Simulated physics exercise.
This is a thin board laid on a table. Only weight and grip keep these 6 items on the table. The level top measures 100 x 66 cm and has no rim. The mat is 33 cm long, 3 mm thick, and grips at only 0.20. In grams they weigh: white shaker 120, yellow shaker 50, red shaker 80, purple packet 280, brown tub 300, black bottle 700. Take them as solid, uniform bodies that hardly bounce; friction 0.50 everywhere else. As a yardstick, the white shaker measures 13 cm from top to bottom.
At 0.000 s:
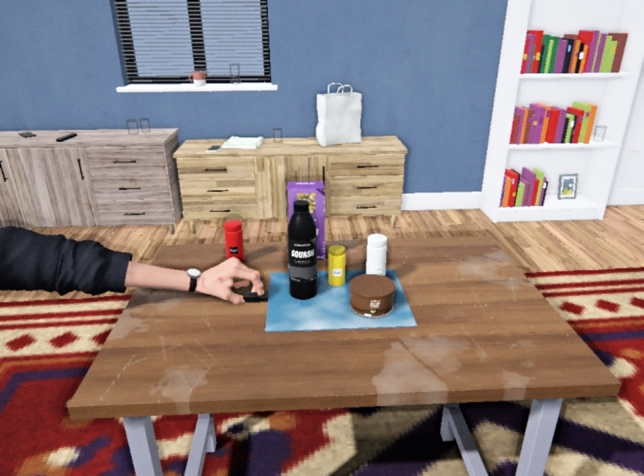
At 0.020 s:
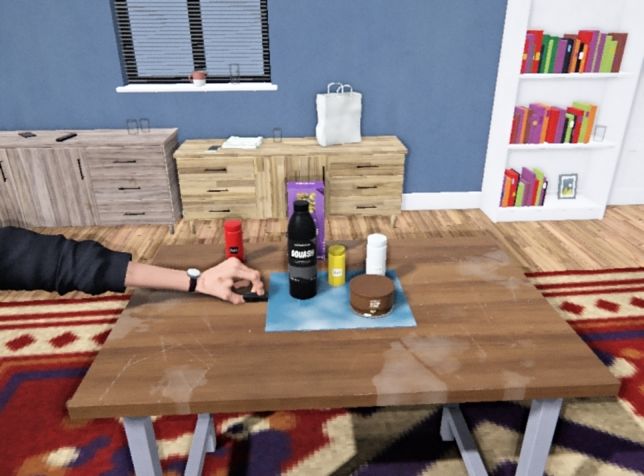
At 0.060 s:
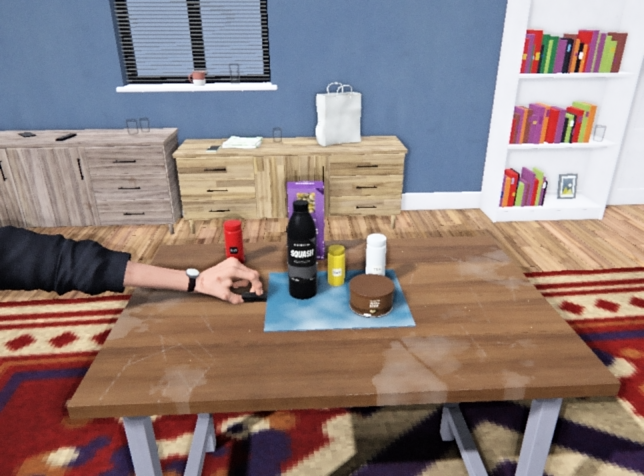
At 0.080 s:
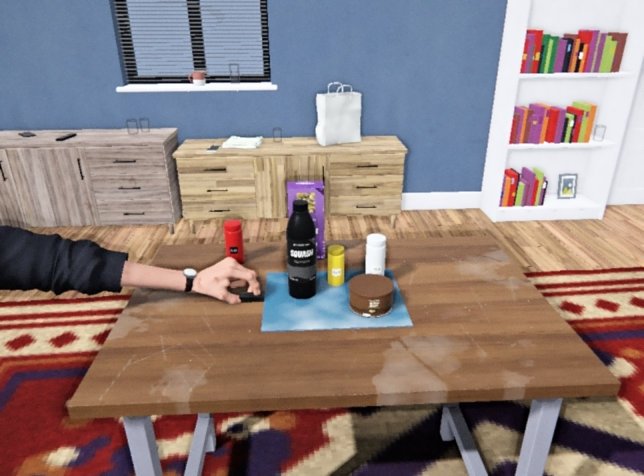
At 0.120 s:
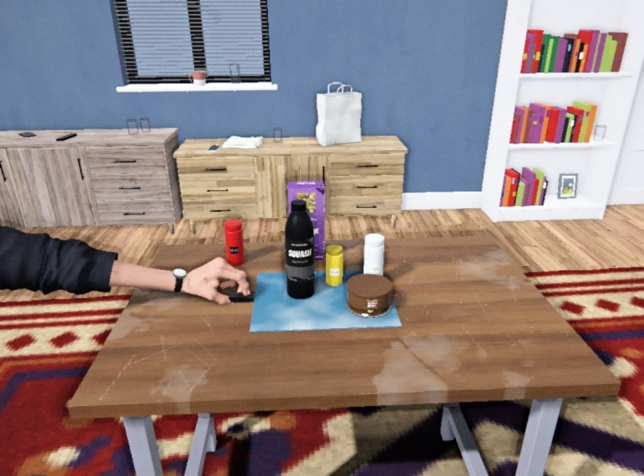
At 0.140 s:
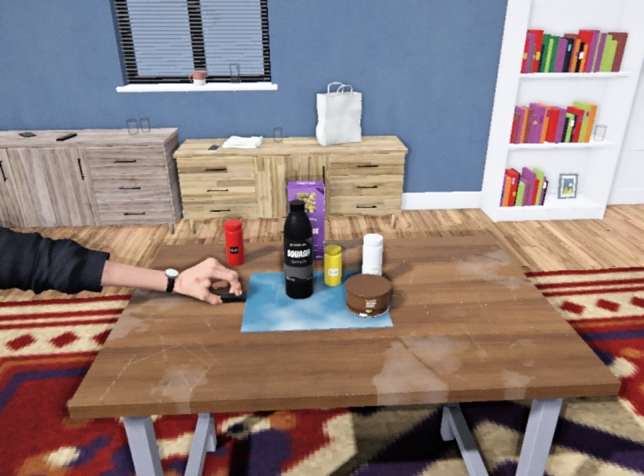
A dark-sleeved arm with a wristwatch reaches in from the left over a wooden table, seen from the front and slightly above, in a room with a blue wall, cabinets and a bookshelf. On and around a blue mat stand a black bottle, a brown tub, yellow, white and red shakers and a purple packet. The hand, still at first, draws the mat slightly left, while the objects barely shift and the camera stays still.
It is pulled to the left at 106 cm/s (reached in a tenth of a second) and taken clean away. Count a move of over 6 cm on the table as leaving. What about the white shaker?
The white shaker keeps its place.
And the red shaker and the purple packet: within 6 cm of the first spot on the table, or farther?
The red shaker holds its spot; the purple packet keeps its place.
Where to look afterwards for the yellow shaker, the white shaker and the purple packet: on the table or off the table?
The yellow shaker ends on the table; the white shaker ends on the table; the purple packet is still on the table.
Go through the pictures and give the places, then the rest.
Mat out by 0 cm; white shaker (376, 261); yellow shaker (337, 266), in the first picture.
Mat out by 0 cm; purple packet (306, 222); brown tub (372, 296), in the second picture.
Mat out by 0 cm; black bottle (302, 249); yellow shaker (337, 265), in the third picture.
Mat out by 1 cm; red shaker (234, 243); purple packet (306, 222), in the fourth picture.
Mat out by 3 cm; brown tub (369, 295); black bottle (300, 249), in the fifth picture.
Mat out by 5 cm; white shaker (372, 261); yellow shaker (333, 265), in the sixth picture.
After 0.44 s, mat out by 37 cm; white shaker slid 3 cm near (365, 262); yellow shaker leaning 20°; black bottle slid 16 cm.
After 0.74 s, mat out by 69 cm; black bottle now off the table; white shaker slid 3 cm near (366, 262); yellow shaker on its side.
At rest (1.7 s), off the table, black bottle; tipped over on the table, yellow shaker; the other 4 in place, give or take 6 cm. Seen from the same camera at the end, white shaker near (364, 262).
